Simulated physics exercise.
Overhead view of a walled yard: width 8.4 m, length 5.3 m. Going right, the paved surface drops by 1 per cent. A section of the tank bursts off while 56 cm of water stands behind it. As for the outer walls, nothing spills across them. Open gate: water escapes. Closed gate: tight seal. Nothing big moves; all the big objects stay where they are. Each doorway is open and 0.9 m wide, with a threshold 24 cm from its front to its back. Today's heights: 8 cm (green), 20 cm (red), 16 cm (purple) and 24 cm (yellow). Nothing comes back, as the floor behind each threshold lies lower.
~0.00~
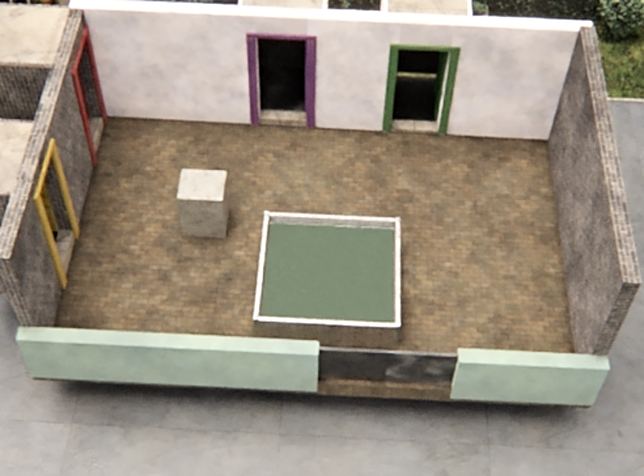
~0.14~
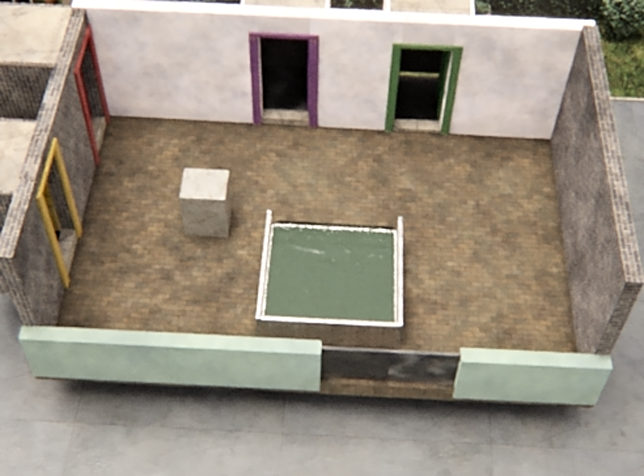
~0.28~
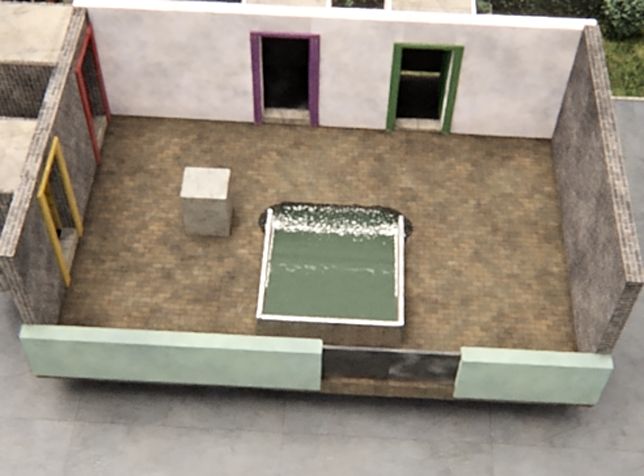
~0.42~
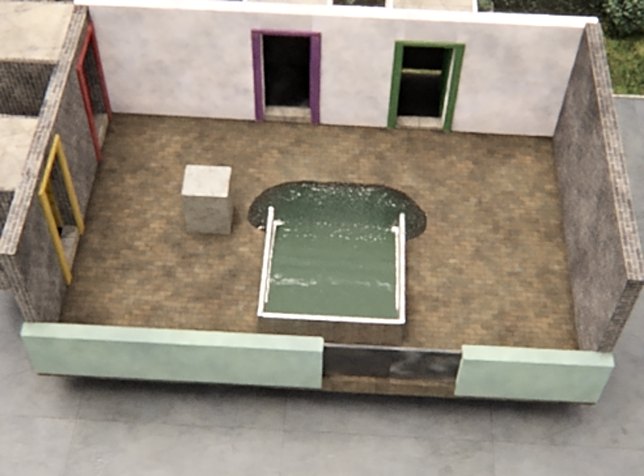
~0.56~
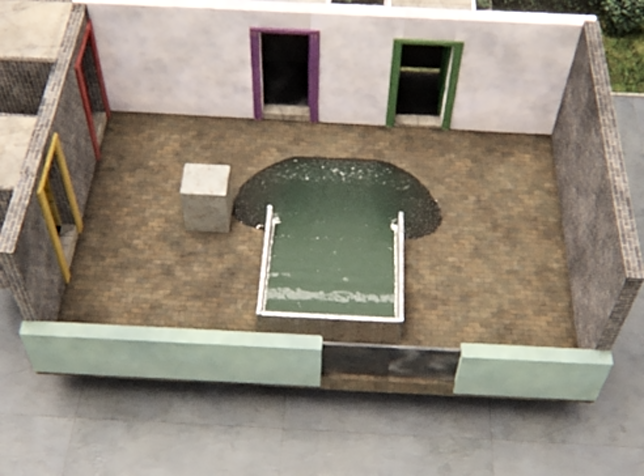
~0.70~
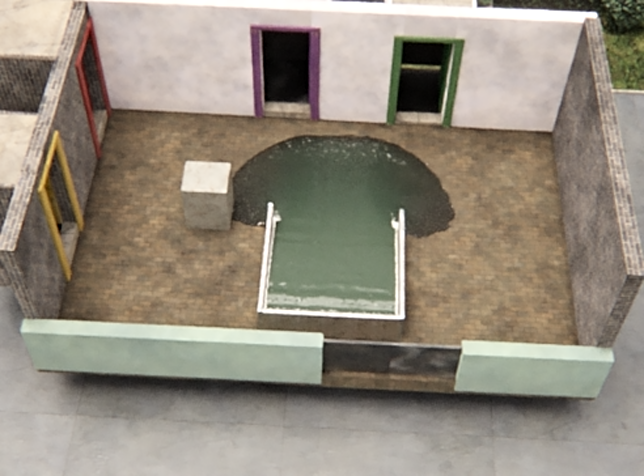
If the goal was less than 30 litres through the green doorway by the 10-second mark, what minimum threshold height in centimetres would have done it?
A threshold of about 18 cm would have done it.
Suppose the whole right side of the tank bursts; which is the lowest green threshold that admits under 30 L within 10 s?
About 7.5 centimetres.
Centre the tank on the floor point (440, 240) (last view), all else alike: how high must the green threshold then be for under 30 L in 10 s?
Roughly 31 centimetres.
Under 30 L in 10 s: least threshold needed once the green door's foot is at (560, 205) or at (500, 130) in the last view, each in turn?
9.0 and 10.0 cm.
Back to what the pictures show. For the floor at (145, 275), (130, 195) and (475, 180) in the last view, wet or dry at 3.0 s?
One by one: Clear, clear, drenched.
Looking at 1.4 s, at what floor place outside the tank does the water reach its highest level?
At about pixel (347, 123).
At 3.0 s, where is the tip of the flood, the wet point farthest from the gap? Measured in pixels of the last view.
At about (110, 110).
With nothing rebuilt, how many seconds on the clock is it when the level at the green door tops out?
It peaks around 2.2 s.
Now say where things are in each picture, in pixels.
In the first picture, still water, 56 cm deep, in the tank at (329, 270); the green door at (419, 94) is dry.
In the second picture, water pours out on the far side and has run 0.3 m, to a hidden place; about 8 cm deep outside, 56 cm at the back.
In the third picture, the gap is on the far side, the front 0.7 m out at (282, 207); the back of the tank holds 56 cm.
In the fourth picture, the front is at (298, 185), 1.2 m from the gap on the far side; 2.9 m2 of floor is wet, 56 cm left at the back.
In the fifth picture, the gap is on the far side, the front 1.7 m out at (296, 161); the back of the tank holds 54 cm.
In the sixth picture, the front is at (301, 139), 2.2 m from the gap on the far side; 6.3 m2 of floor is wet, 49 cm left at the back; 0.8 m in a straight line remain to the green door at (423, 86).
After 1.4 s water covers 30 % of the floor, deepest (34 cm) near (347, 123); 10 cm at the green door, 6 litres in over its 8 cm threshold.
After 3.0 s water covers 40 % of the floor, deepest (32 cm) near (547, 134); 19 cm at the green door, 107 litres in over its 8 cm threshold.
After 10.0 s water covers 100 % of the floor, deepest (16 cm) near (370, 364); 5 cm at the green door, 153 litres in over its 8 cm threshold.
At the green door as built, the water arrived by 1.0 s and peaked near 22 cm at 2.2 s.
With a threshold of 14.5 cm, 60 litres would have come in within the 10 s; with 20 cm, 17 litres. So under 30 litres takes about 18 cm.
